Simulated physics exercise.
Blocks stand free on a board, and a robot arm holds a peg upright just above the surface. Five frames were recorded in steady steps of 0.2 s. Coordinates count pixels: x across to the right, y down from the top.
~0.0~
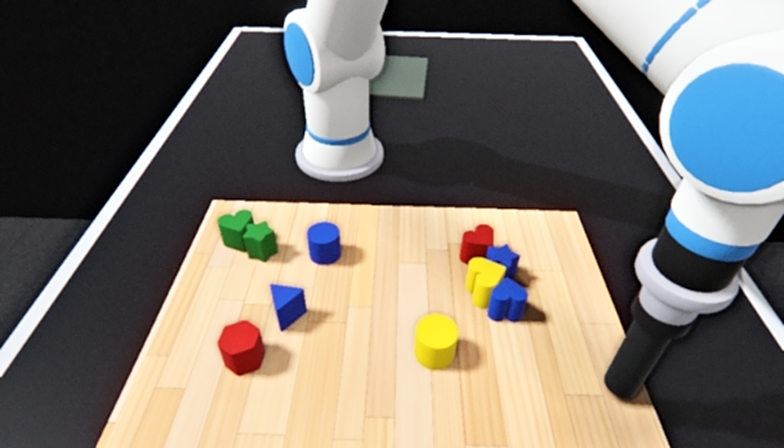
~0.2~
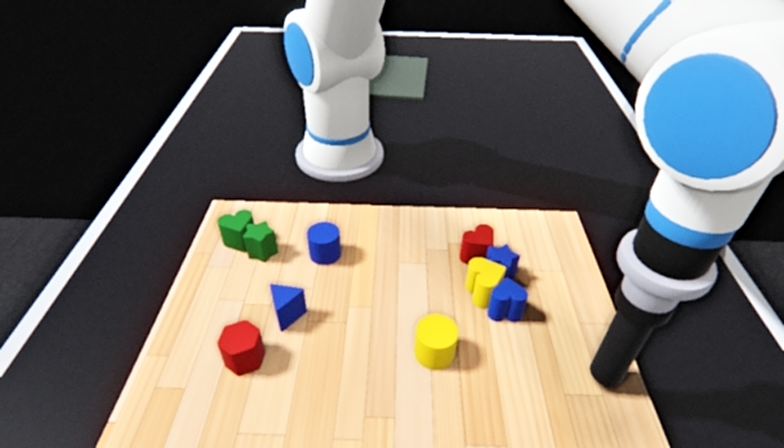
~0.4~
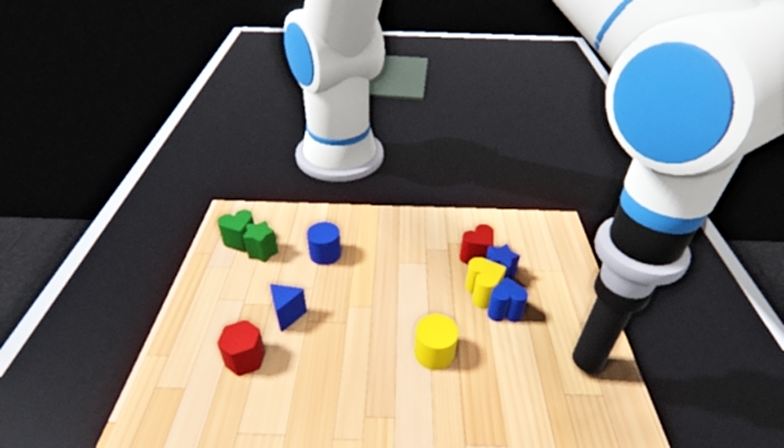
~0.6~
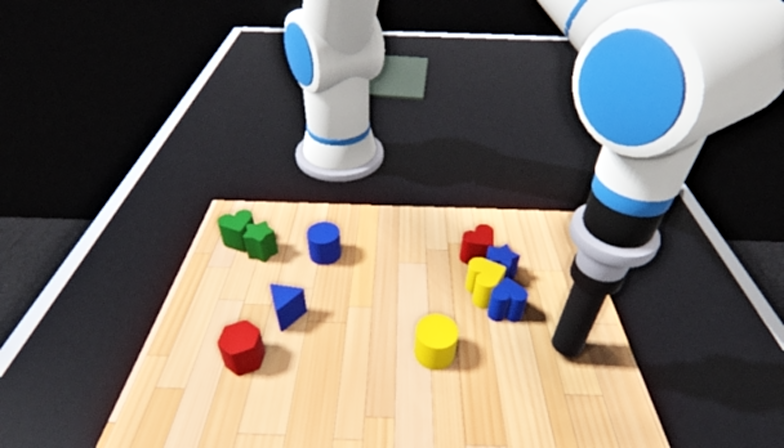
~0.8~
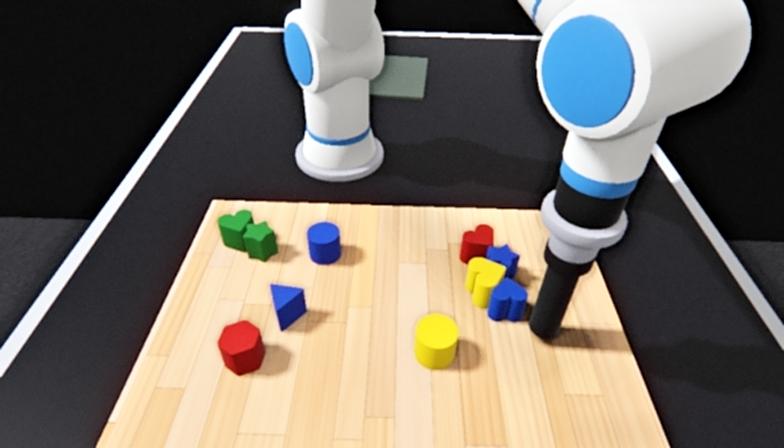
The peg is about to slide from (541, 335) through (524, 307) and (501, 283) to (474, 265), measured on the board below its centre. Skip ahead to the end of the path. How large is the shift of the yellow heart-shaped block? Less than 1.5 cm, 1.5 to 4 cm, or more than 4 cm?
Middling, 1.5 to 4 cm.
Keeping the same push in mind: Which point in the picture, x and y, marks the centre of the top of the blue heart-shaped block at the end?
I'd place it at (492, 280), taking the centre of its top.
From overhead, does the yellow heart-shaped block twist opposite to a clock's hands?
The answer is no.
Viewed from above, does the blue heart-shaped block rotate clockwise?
No.
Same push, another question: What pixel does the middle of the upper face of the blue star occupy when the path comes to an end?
My estimate: (468, 228).
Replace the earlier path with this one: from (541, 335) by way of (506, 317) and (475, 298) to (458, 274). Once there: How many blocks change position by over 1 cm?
Counting only shifts above 1 cm, I get two blocks.
The first path, step by step. One third of the way, peg (526, 299); yellow heart-shaped block (472, 266), turned 20° clockwise; blue heart-shaped block (498, 283), turned 45° anticlockwise.
Two thirds of the way, peg (503, 276); red heart-shaped block (473, 225); yellow heart-shaped block (469, 265), turned 25° clockwise; blue star (489, 242); blue heart-shaped block (492, 280), turned 85° anticlockwise.
At the end, peg (476, 258); red heart-shaped block (464, 210), turned 15° clockwise; yellow heart-shaped block (469, 265), turned 25° clockwise; blue star (468, 228), turned 30° clockwise; blue heart-shaped block (492, 280), turned 85° anticlockwise.
